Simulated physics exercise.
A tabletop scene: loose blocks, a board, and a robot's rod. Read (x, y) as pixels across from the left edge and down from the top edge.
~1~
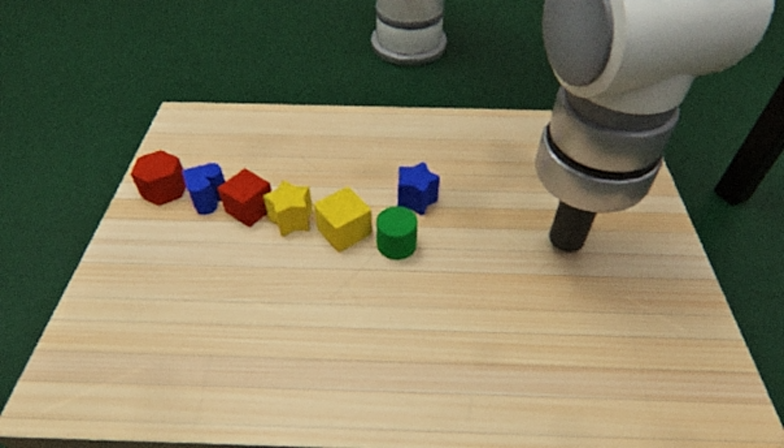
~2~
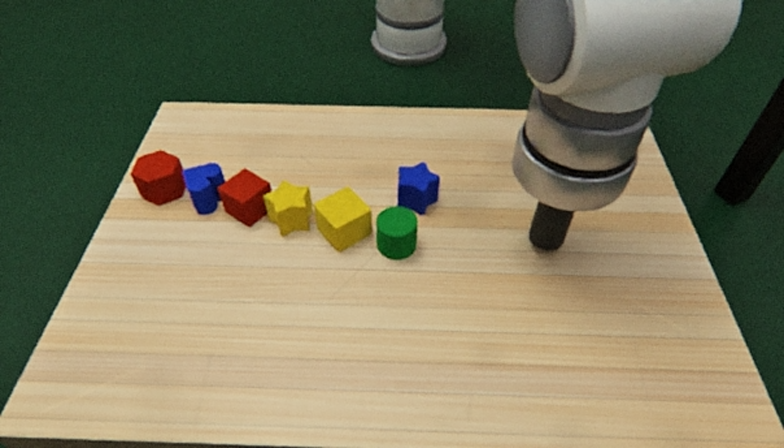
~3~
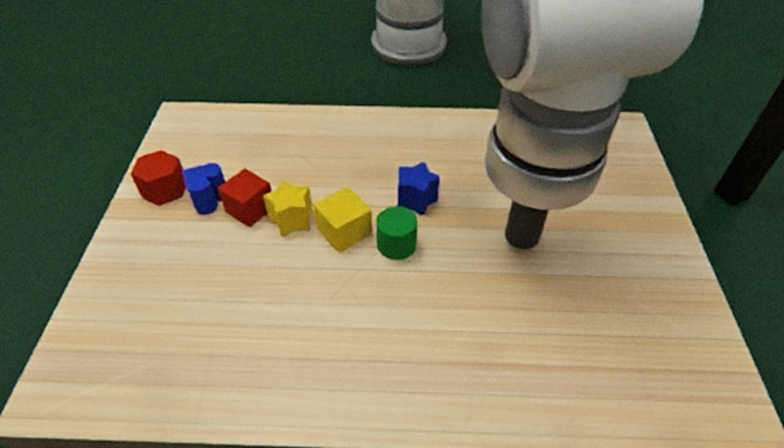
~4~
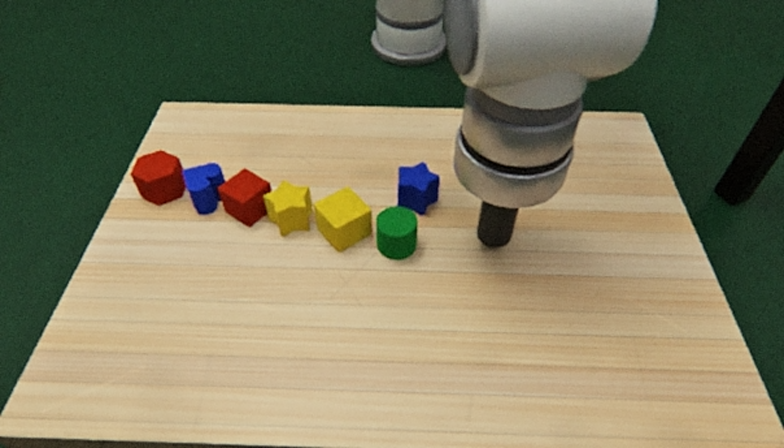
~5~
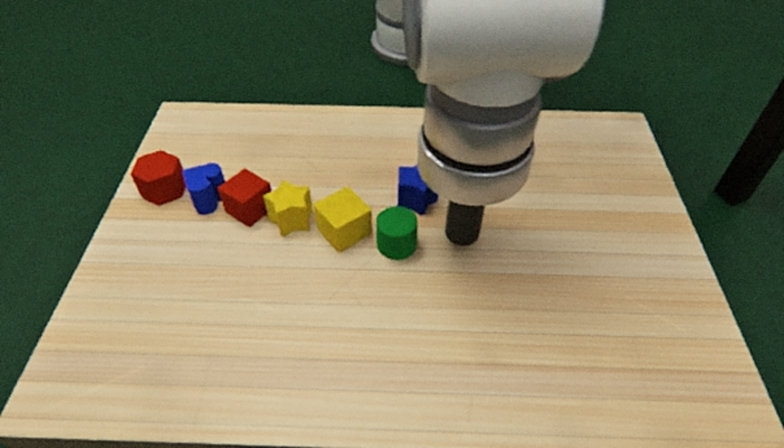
A robot arm with a dark rod stands over a pale wooden tabletop, seen from above at an angle against a dark green floor. Across the left and middle sit a red six-sided block, blue heart, red block, yellow star, yellow block and green round block, with a blue star behind. The arm glides left toward the green block, touching nothing, while the blocks and camera stay still.
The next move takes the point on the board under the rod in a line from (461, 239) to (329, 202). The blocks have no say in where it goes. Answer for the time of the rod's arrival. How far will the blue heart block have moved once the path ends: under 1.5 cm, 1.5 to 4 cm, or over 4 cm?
Distance: Less than 1.5 cm.
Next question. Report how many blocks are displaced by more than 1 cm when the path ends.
It should be two.
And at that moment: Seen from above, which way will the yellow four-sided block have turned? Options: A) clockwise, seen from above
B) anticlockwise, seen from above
(B)
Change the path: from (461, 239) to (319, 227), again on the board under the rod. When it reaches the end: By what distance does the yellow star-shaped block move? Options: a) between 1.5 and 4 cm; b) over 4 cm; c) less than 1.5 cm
The answer is b.
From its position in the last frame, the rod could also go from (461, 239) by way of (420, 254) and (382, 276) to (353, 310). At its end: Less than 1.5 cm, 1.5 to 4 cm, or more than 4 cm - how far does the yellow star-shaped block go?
The smallest band: Under 1.5 cm.
The first path, step by step. One third of the way, rod at (414, 219); green round block at (387, 222).
Two thirds of the way, rod at (370, 207); yellow four-sided block at (337, 207); green round block at (382, 223).
At the end, rod at (328, 196); blue heart block unmoved; yellow four-sided block at (326, 209), turned 30° anticlockwise; green round block at (382, 223).
